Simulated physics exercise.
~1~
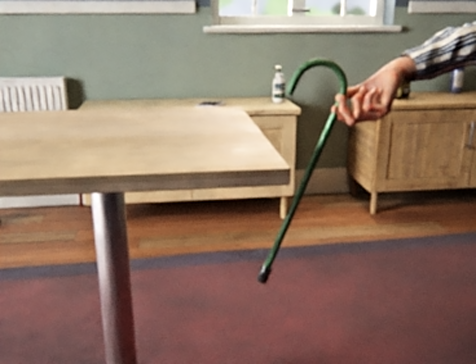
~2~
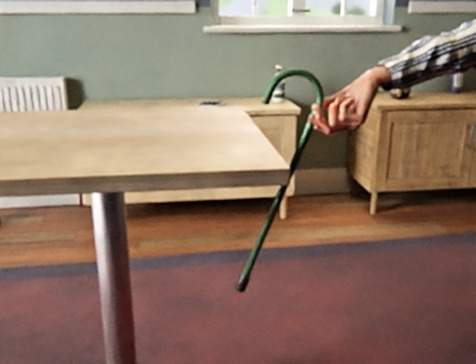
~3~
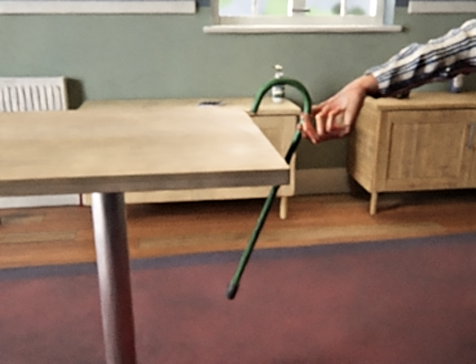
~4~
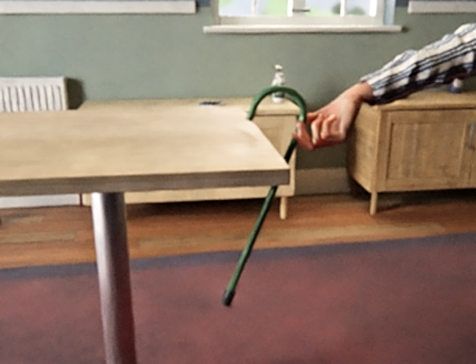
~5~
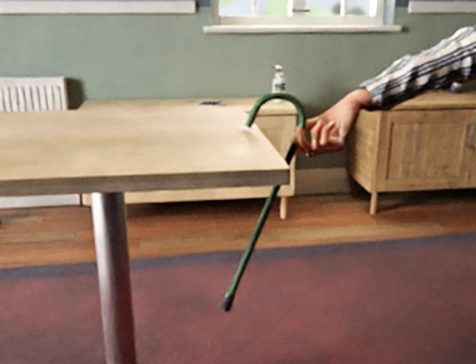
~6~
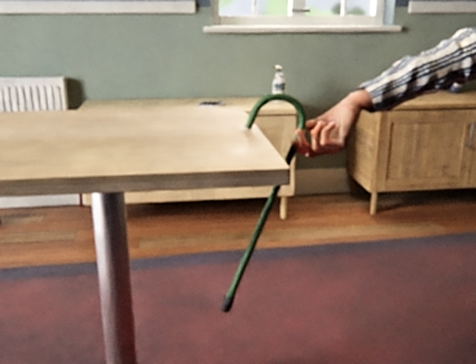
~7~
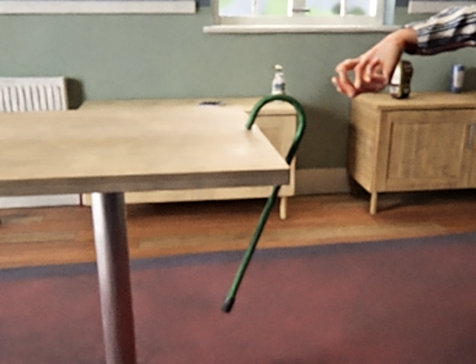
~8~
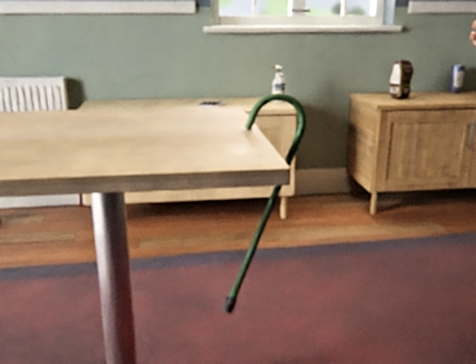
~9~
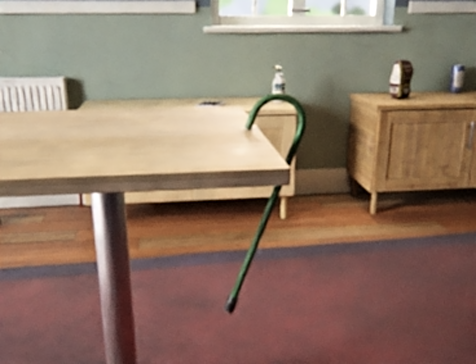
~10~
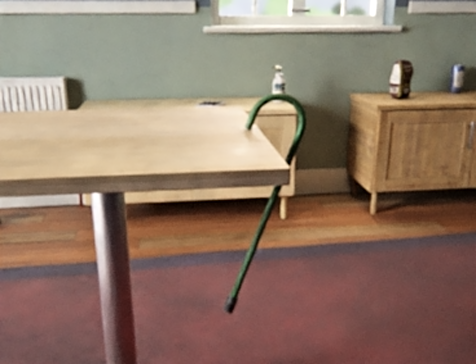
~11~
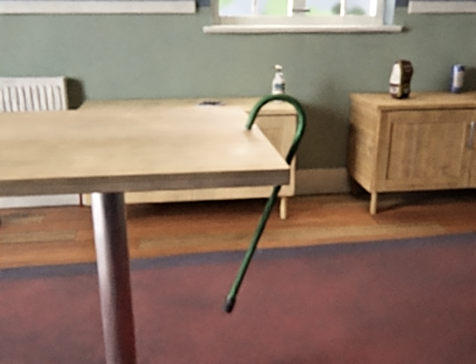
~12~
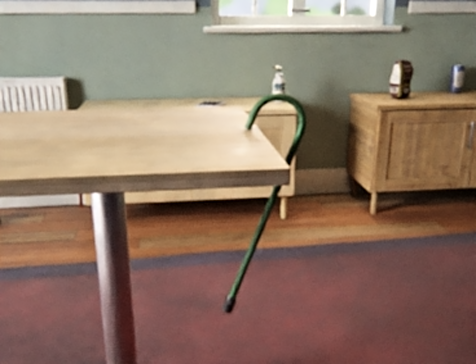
A hand hooking a green cane over the end of a wooden table, letting go and withdrawing, the cane left hanging still.
